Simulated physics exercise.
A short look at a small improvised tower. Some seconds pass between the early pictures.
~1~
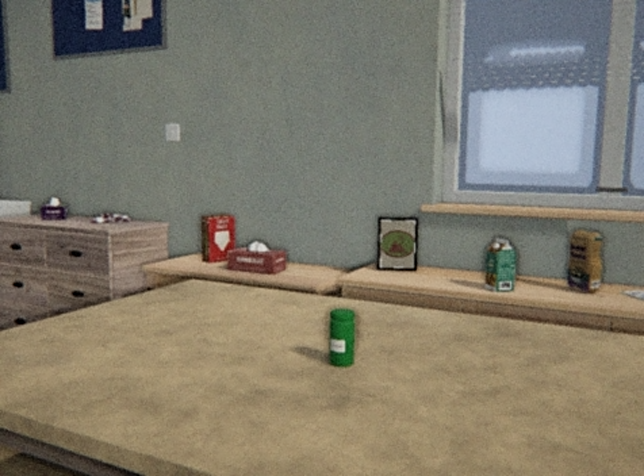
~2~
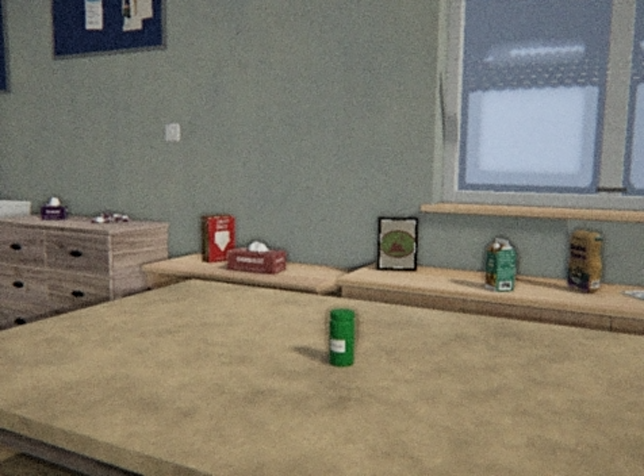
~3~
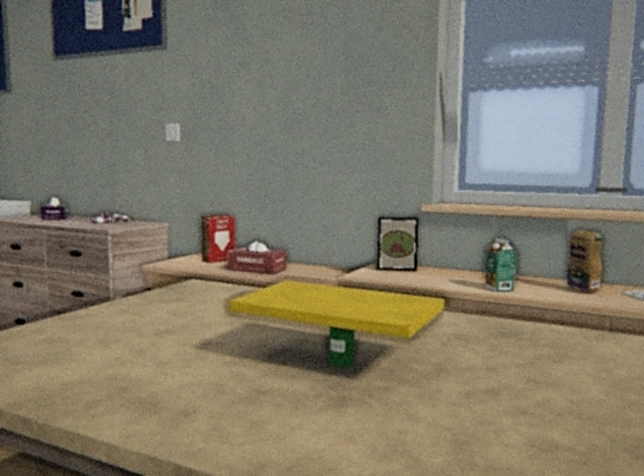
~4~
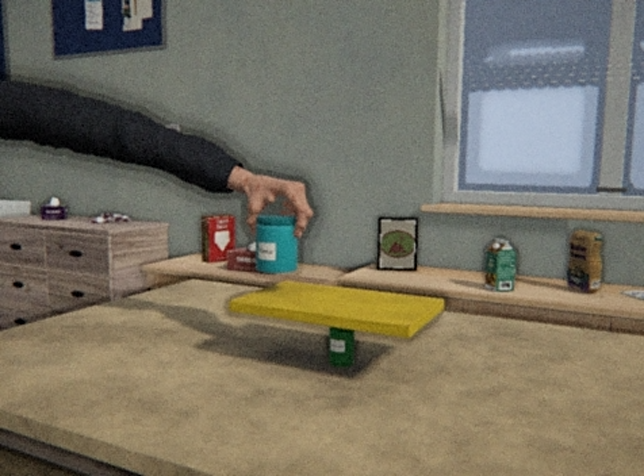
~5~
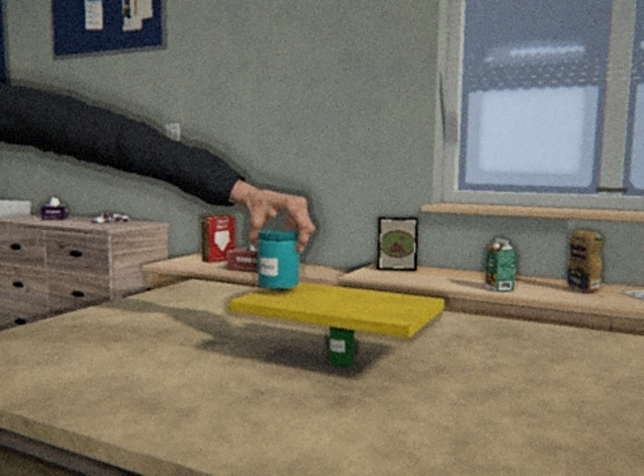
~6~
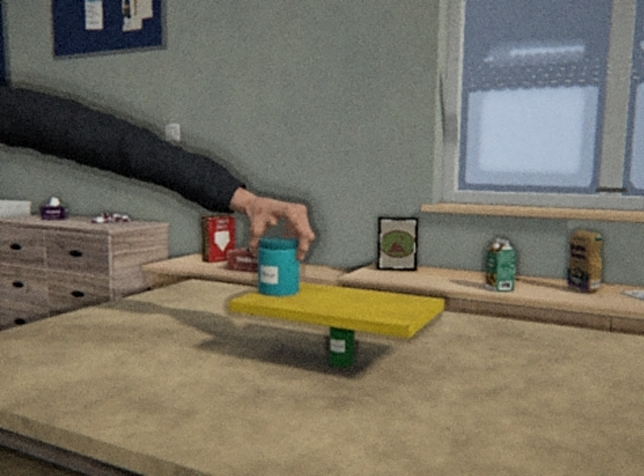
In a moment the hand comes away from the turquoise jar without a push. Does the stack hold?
In the end the stack gives way.
Then, 0.40 s past the last view, turquoise jar now fallen; yellow board rocked 40° from its first pose.
Then, 0.60 s past the last view, yellow board rocked 26° from its first pose.
Then, 1.10 s past the last view, yellow board rocked 39° from its first pose; green shaker rocked 42° from its first pose.
Then, 1.30 s past the last view, yellow board now fallen; green shaker on its side.
Finally, fallen, turquoise jar and yellow board; down or leaning hard in the stack, green shaker. The stack loses its balance.
